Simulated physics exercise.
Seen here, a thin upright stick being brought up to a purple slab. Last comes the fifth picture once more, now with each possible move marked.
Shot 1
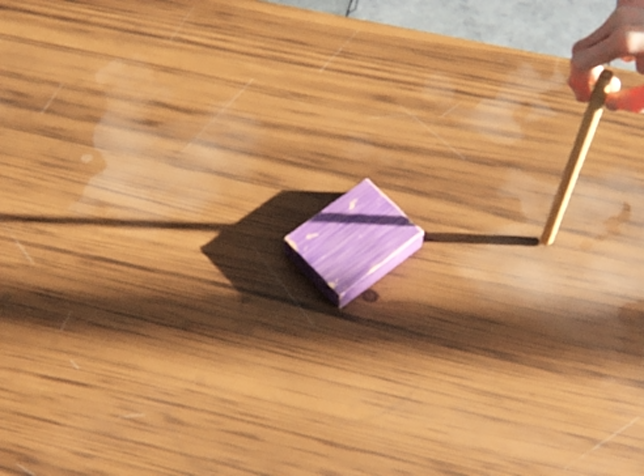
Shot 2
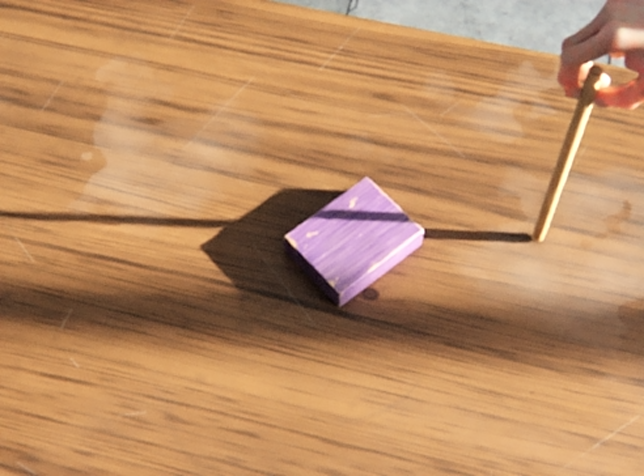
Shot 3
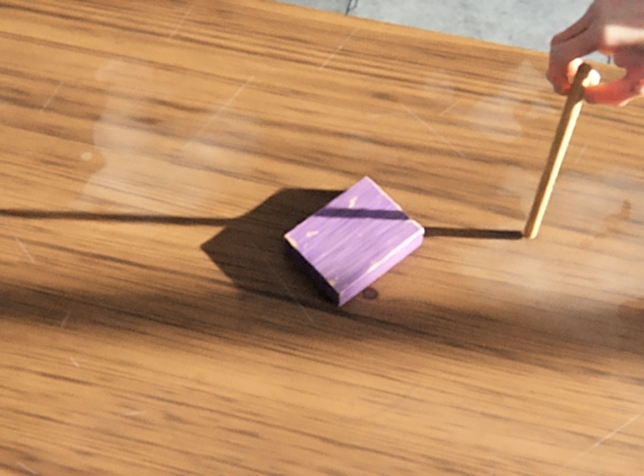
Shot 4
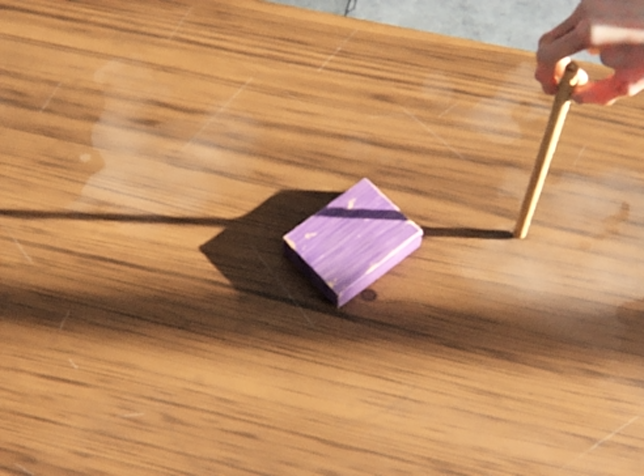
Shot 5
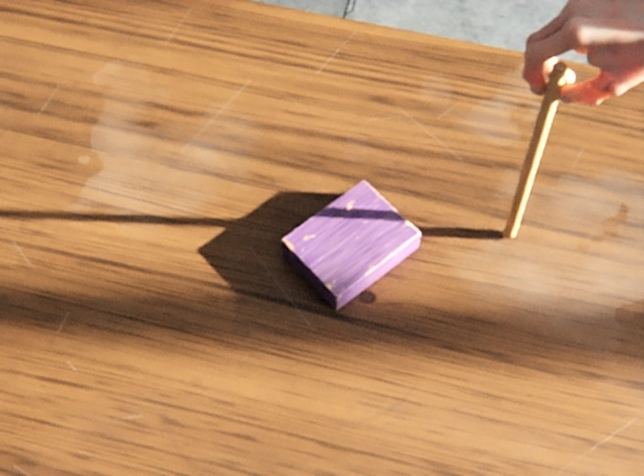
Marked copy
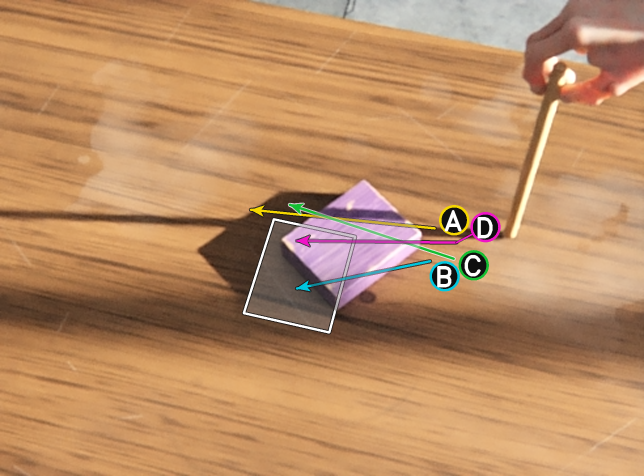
A hand at the upper right held a thin upright stick on a wooden surface and moved it slowly left, a little closer to a purple slab that stayed almost still.
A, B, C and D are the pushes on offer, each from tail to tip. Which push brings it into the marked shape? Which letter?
It ends in the outline with A.
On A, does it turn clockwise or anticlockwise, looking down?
Anticlockwise.
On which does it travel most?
Stroke D.
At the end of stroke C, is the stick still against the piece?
Yes.
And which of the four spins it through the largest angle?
That is C.
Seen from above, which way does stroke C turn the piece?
It turns anticlockwise.
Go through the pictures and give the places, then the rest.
In the first frame, purple slab (353, 235).
In the second frame, purple slab (354, 233).
In the third frame, purple slab (353, 233).
In the fourth frame, purple slab (352, 234).
In the fifth frame, purple slab (351, 236).
On the marked copy, A from (435, 228) to (251, 210); B from (430, 261) to (297, 289); C from (454, 259) to (290, 205); D from (456, 243) to (297, 241).
Taking A. A third of the way, foot of the stick (368, 222), piece (326, 245).
Two thirds of the way, foot of the stick (302, 216), piece (304, 257).
When it is over, foot of the stick (251, 211), piece (302, 258); it fills the outline.
As for the rest, B leaves the piece out of the outline, at (321, 221); C leaves the piece out of the outline, at (261, 230); D leaves the piece out of the outline, at (248, 263).
